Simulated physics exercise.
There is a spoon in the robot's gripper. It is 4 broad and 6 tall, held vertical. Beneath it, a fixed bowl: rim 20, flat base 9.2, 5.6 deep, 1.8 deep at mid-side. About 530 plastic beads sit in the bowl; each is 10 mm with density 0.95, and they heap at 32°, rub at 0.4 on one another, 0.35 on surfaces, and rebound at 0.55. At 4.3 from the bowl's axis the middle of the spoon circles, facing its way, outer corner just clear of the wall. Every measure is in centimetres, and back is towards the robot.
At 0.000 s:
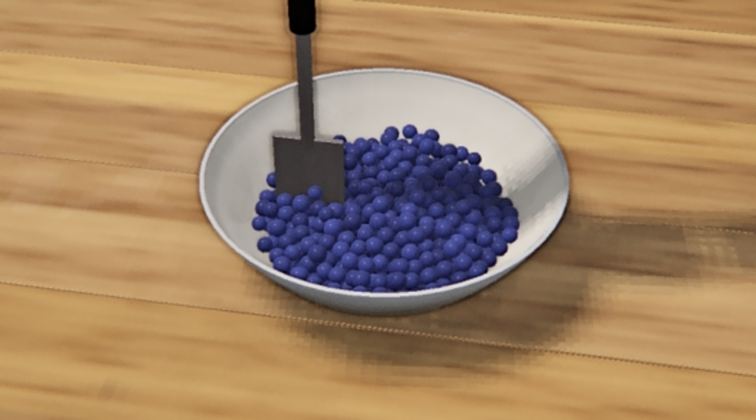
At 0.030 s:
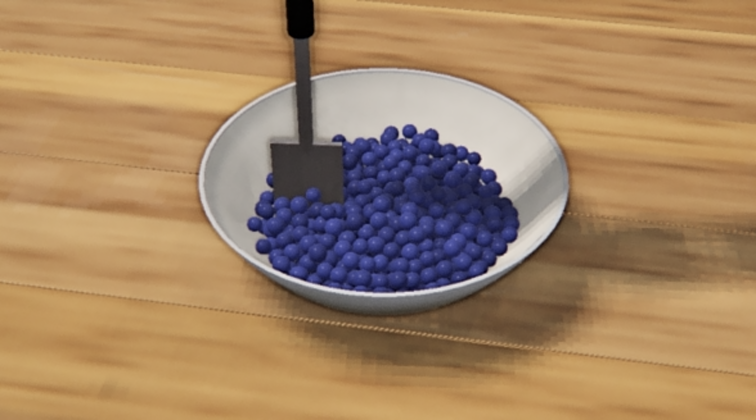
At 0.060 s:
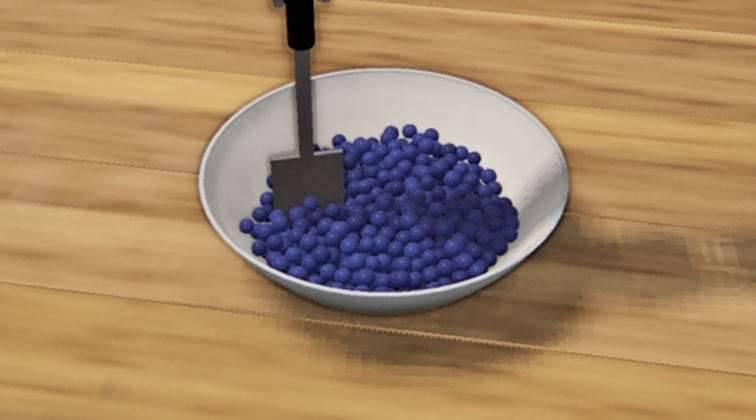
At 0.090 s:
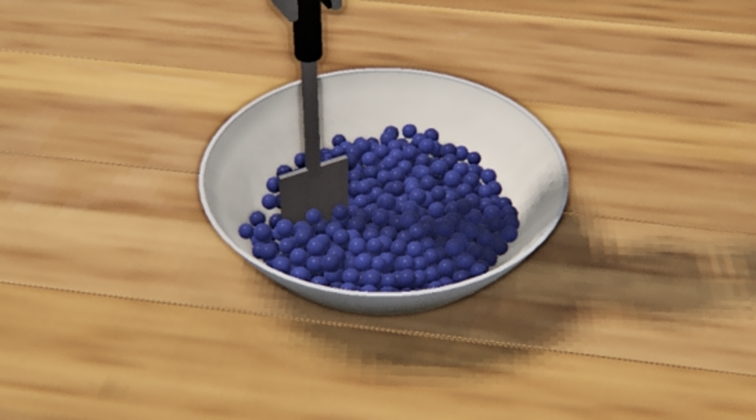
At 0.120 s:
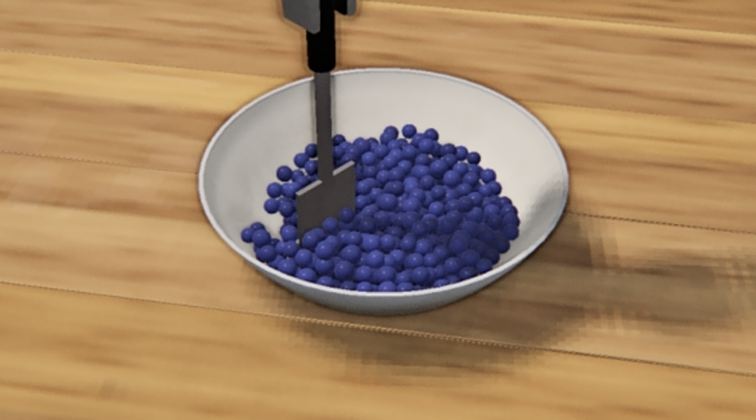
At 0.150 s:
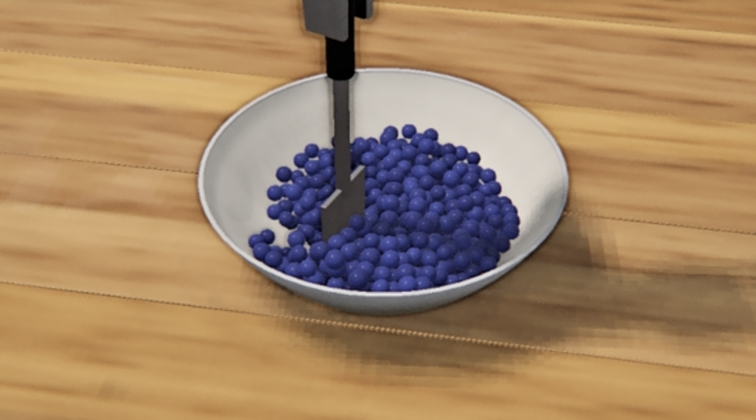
A white bowl of small blue beads sat on a wooden table while a robot gripper swept a flat, upright spoon through the left side, curving toward the front and turning as it pushed beads along.
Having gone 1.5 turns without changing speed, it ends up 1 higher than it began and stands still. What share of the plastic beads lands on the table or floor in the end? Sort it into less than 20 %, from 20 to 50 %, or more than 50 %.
It goes in less than 20 %.
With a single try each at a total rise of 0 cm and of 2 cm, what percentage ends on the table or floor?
5 % and 5 %.
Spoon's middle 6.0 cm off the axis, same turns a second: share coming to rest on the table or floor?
That would make it around 5 percent.
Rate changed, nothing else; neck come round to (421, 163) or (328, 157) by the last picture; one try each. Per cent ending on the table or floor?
Roughly 35 per cent on the first try and 0 per cent on the second.
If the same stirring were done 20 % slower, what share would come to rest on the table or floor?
Roughly 5 per cent.
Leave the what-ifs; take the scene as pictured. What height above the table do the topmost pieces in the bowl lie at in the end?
The peak stands near 5.0 centimetres up.
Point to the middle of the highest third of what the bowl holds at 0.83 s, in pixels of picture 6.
It is centred roughly at (360, 259).
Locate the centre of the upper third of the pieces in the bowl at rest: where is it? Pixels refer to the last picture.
Looks like roughly (439, 198) to me.
After 0.49 s, 254° round, highest piece 8 above the table; 520 in the bowl, 7 on the table or floor, 7 in flight or on the tool.
After 0.83 s, 77° round, highest piece 7 above the table; 505 in the bowl, 26 on the table or floor, 3 in flight or on the tool.
After 1.20 s, 180° round, highest piece 5 above the table; 502 in the bowl, 32 on the table or floor.
After 1.90 s, 180° round, highest piece 5 above the table; 502 in the bowl, 32 on the table or floor.
At rest, 502 in the bowl, 32 on the table or floor. That is 6 % on the table or floor.
